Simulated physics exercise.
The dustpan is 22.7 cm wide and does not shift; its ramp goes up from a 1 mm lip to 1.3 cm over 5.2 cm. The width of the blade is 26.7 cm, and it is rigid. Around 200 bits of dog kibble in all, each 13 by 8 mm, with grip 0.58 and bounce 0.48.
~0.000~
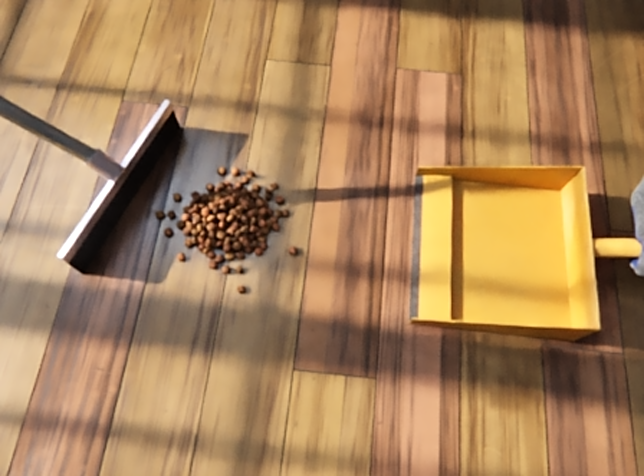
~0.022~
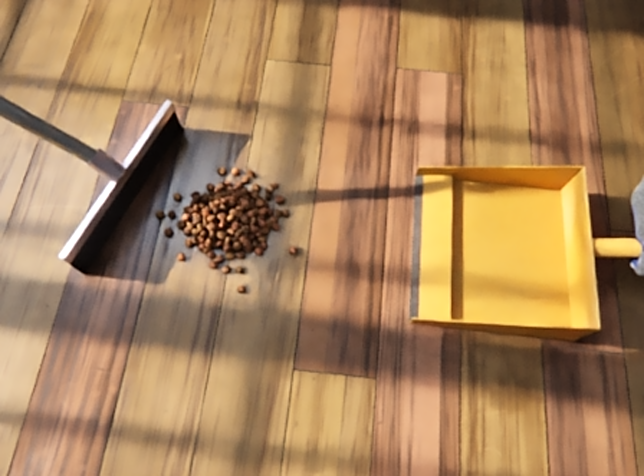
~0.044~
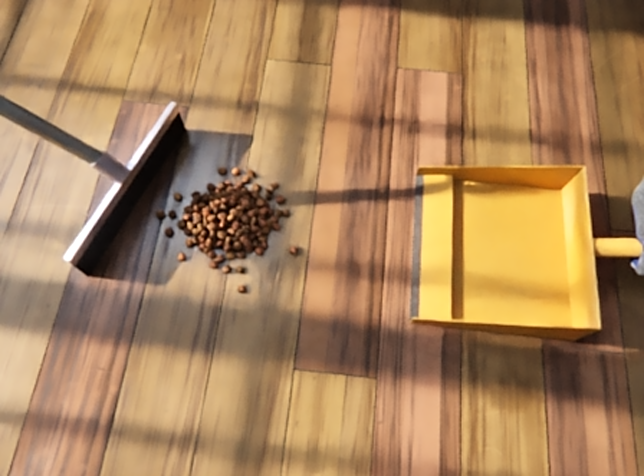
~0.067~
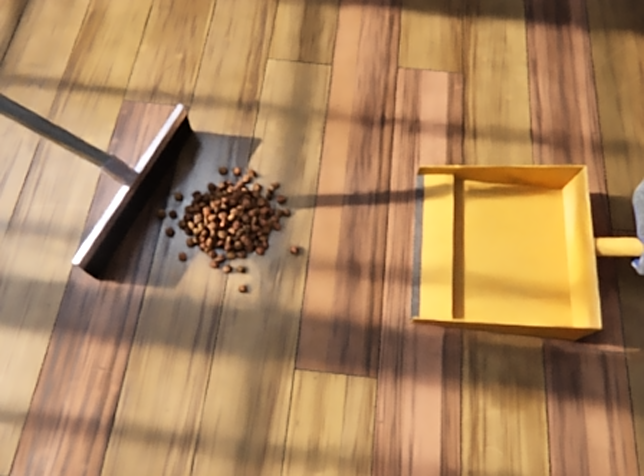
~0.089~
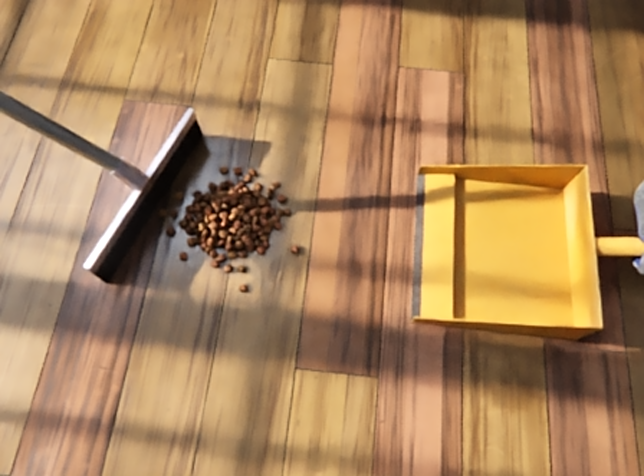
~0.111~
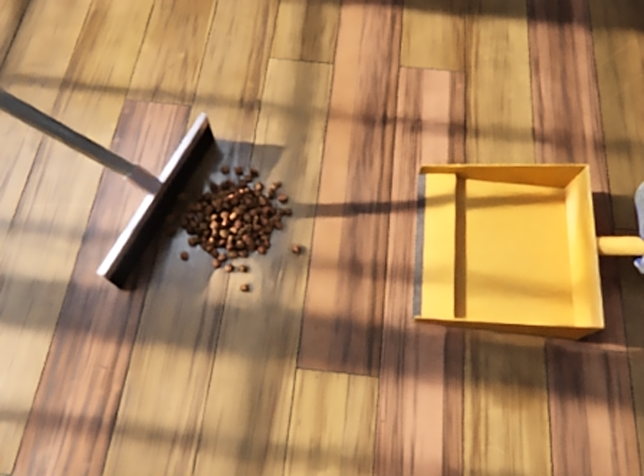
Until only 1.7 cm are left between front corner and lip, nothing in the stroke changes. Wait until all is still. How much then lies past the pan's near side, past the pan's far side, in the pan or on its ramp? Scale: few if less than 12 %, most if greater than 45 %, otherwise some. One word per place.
Near side - some; far side - few; pan - some.
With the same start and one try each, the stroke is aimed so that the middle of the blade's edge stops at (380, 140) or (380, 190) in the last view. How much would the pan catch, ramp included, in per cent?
The two tries give roughly 5 and 15 %.
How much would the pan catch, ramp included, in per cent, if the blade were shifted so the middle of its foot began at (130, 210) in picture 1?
Estimate: Near 30 %.
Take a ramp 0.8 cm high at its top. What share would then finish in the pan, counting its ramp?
Then around 35 percent, ramp counted.
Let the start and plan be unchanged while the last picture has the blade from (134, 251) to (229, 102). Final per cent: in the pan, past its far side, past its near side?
That ends as pan 35, far 10, and near 15.
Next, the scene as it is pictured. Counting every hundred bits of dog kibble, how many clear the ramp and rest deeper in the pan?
About 5 per cent.
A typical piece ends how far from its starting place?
It works out to some 28 cm.
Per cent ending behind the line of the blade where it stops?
Close to 5 percent.
After 0.29 s, middle of the blade 21 cm from the lip; 0 % over the lip, far side 0 %, near side 5 %.
After 0.41 s, middle of the blade 10 cm from the lip; 0 % over the lip, far side 0 %, near side 20 %.
After 0.66 s, middle of the blade 6 cm from the lip; 30 % over the lip, far side 0 %, near side 30 %.
At rest (1.1 s), near side 30 %, far side 0 %, pan 30 %, in front of the lip or behind the blade 40 %.
